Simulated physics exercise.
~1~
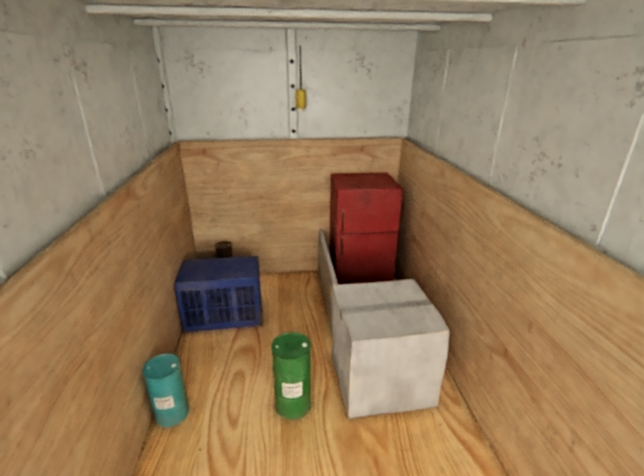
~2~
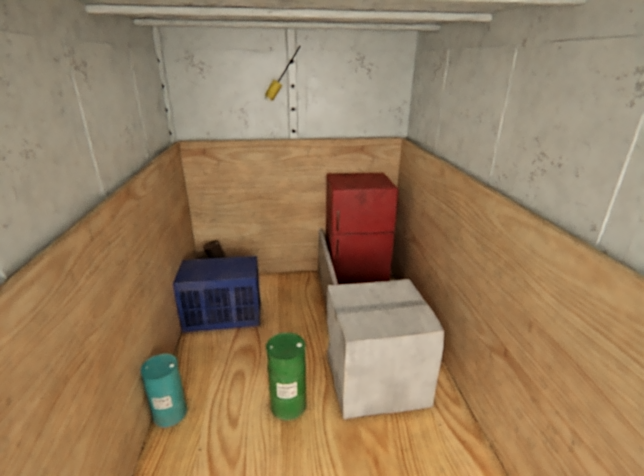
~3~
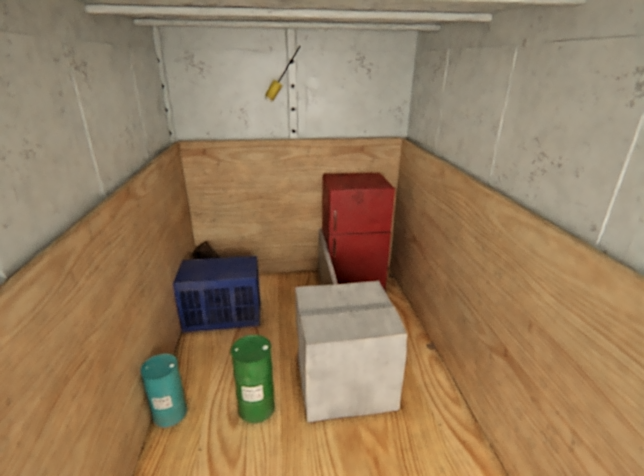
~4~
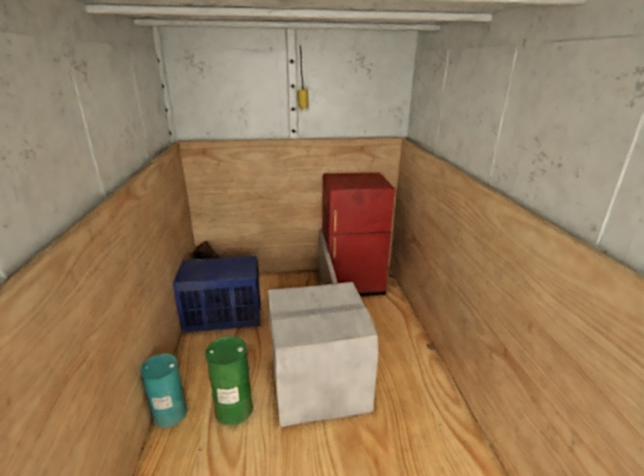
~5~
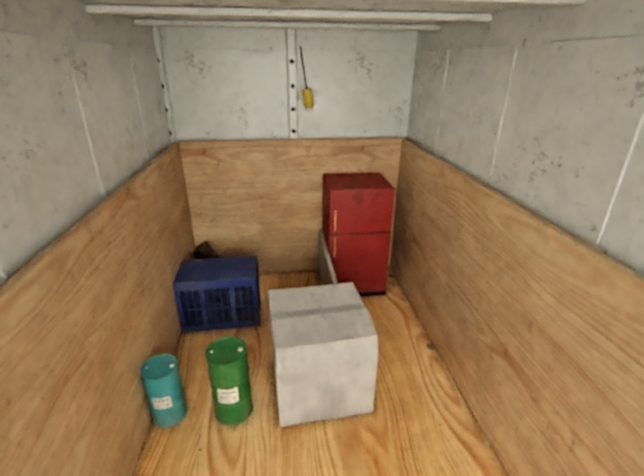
A large white box sits on the right of a wood-lined load bay, beside a green canister, with a red appliance, a blue chest and a turquoise canister around them. First the box and green canister edge left, while a small brown canister behind the chest tips left and a yellow object hanging on the far wall swings left. The box and green canister then slide farther left across the floor. They shift left once more as the hanging object drops back near vertical. Finally both rest near the turquoise canister, still upright, while the brown one remains leaning.
